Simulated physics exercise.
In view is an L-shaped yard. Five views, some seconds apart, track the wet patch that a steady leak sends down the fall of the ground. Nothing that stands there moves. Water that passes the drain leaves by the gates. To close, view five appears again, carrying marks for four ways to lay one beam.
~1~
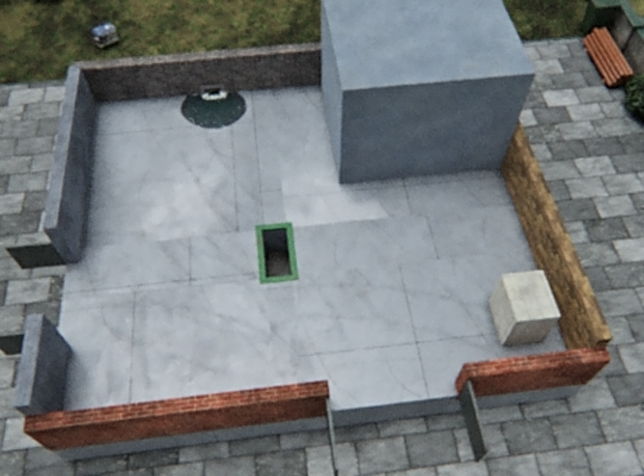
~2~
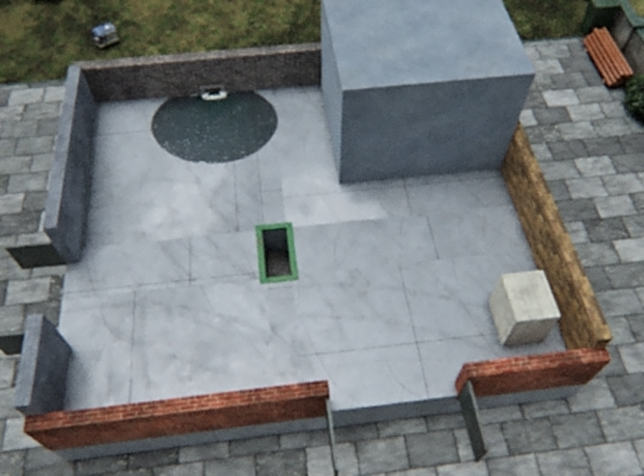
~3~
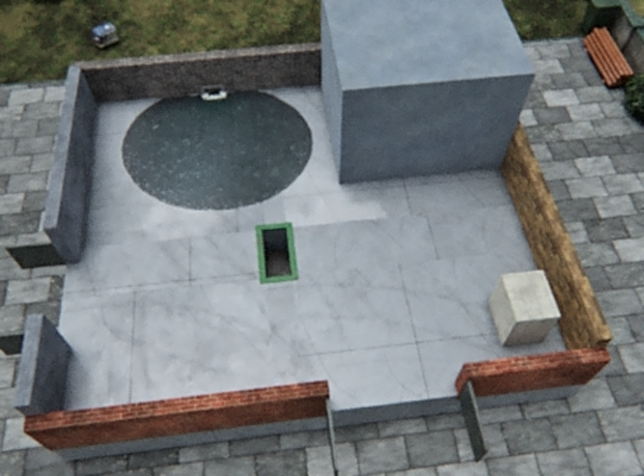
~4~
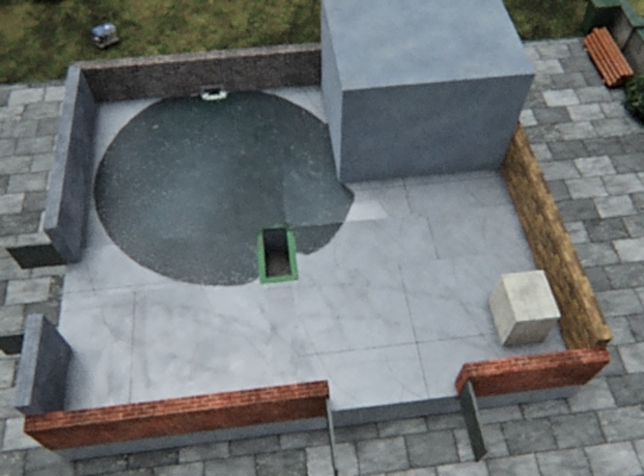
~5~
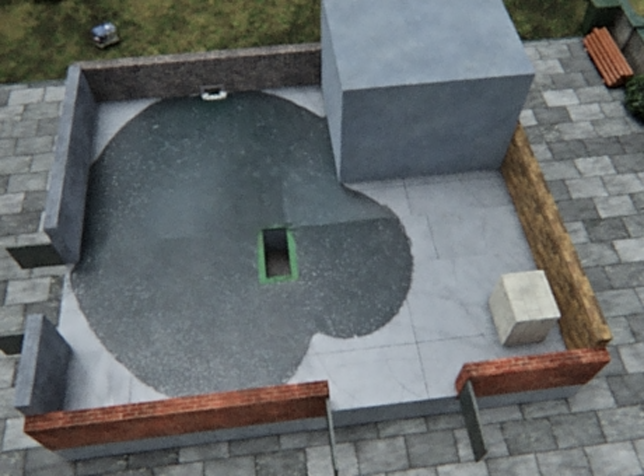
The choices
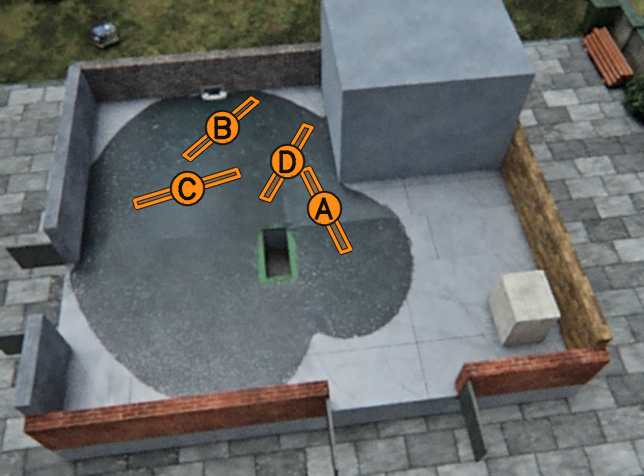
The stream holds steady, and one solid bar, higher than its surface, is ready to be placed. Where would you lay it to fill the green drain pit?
It is A.
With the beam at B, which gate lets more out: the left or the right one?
The right one.
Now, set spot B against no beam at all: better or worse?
Spot B is worse.
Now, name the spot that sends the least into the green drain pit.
That is spot B.
On the marked copy, A from (305, 169) to (345, 250); B from (187, 157) to (254, 100); C from (135, 203) to (237, 172); D from (265, 198) to (307, 126).
Choosing A, about 22 % of the stream runs into the green drain pit, about 74 % out by the gates.
Choosing B, about 4 % of the stream runs into the green drain pit, about 92 % out by the gates.
Choosing C, about 14 % of the stream runs into the green drain pit, about 83 % out by the gates.
Choosing D, about 12 % of the stream runs into the green drain pit, about 81 % out by the gates.
